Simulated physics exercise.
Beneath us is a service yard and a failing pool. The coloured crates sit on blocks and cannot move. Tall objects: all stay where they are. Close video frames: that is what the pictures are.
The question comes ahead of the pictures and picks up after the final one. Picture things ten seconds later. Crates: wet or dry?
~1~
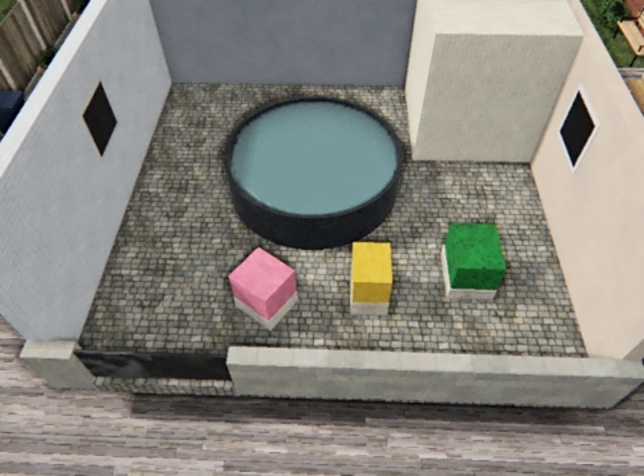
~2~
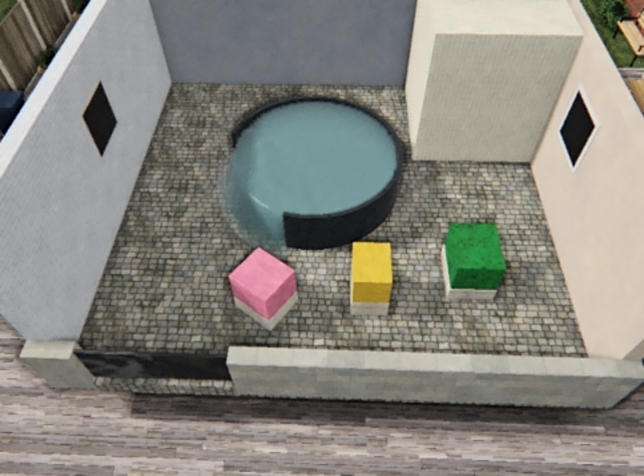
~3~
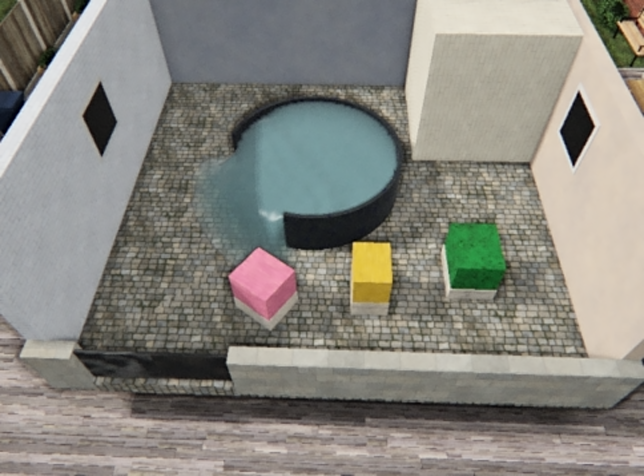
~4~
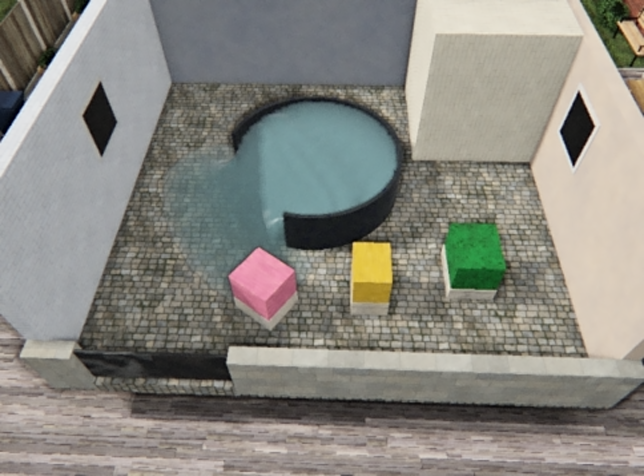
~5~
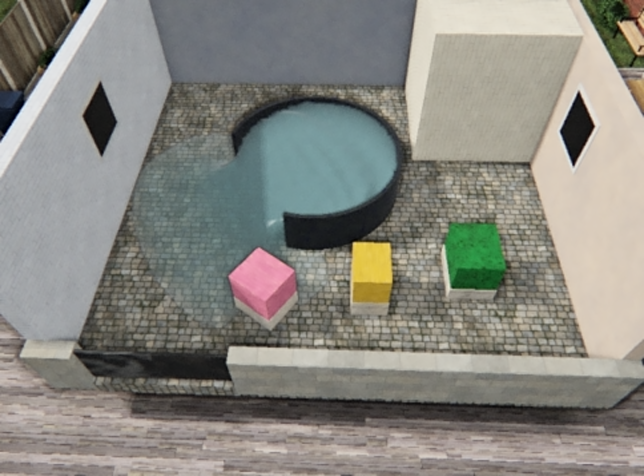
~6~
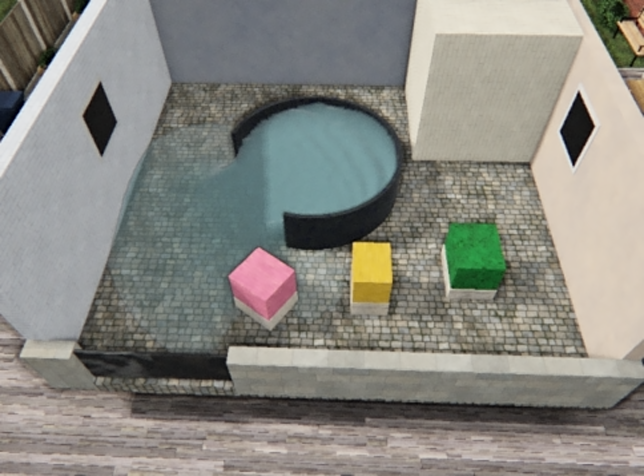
Outcome: The green crate is not flooded; the pink crate is flooded; the yellow crate is not flooded.
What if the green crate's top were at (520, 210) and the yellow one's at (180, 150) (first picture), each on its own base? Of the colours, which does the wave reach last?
Answer: The one in green.
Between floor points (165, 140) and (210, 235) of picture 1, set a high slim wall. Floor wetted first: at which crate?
I'd pick the pink one.
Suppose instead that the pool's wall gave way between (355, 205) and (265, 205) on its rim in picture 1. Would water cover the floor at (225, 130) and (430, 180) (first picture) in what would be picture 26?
Waterless, submerged.
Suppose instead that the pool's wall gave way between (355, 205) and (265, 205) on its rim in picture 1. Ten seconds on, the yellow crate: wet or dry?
Yellow crate: Overtopped.
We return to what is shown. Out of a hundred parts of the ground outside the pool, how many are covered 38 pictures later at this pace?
About 100 %.
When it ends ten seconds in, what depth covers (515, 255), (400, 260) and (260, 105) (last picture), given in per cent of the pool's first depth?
I'd say close to 14, 16 and 12 percent.
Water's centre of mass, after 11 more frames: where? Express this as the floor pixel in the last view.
My guess is about (232, 222).
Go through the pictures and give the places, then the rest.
The pool at (313, 154) is whole and still, in the first frame.
Water pours out at (239, 202) and has run to (281, 256), in the second frame.
The front is at (213, 160), out from the gap at (239, 204), in the third frame.
Water pours out at (239, 205) and has run to (200, 151), in the fourth frame.
The front is at (191, 141), out from the gap at (239, 206), in the fifth frame.
Water pours out at (239, 206) and has run to (150, 144), in the sixth frame.
A moment on, water covers 35 % of the floor; the green crate not reached, the pink crate water round its plinth, the yellow crate water round its plinth.
Next, water covers 40 % of the floor; the green crate not reached, the pink crate water round its plinth, the yellow crate water round its plinth.
Then, water covers 60 % of the floor; the green crate water round its plinth, the pink crate water round its plinth, the yellow crate water round its plinth.
Later, water covers 100 % of the floor; the green crate water round its plinth, the pink crate water round its plinth, the yellow crate water round its plinth.
In the end, water covers 100 % of the floor; the green crate stayed above the water, the pink crate was topped, the yellow crate stayed above the water.
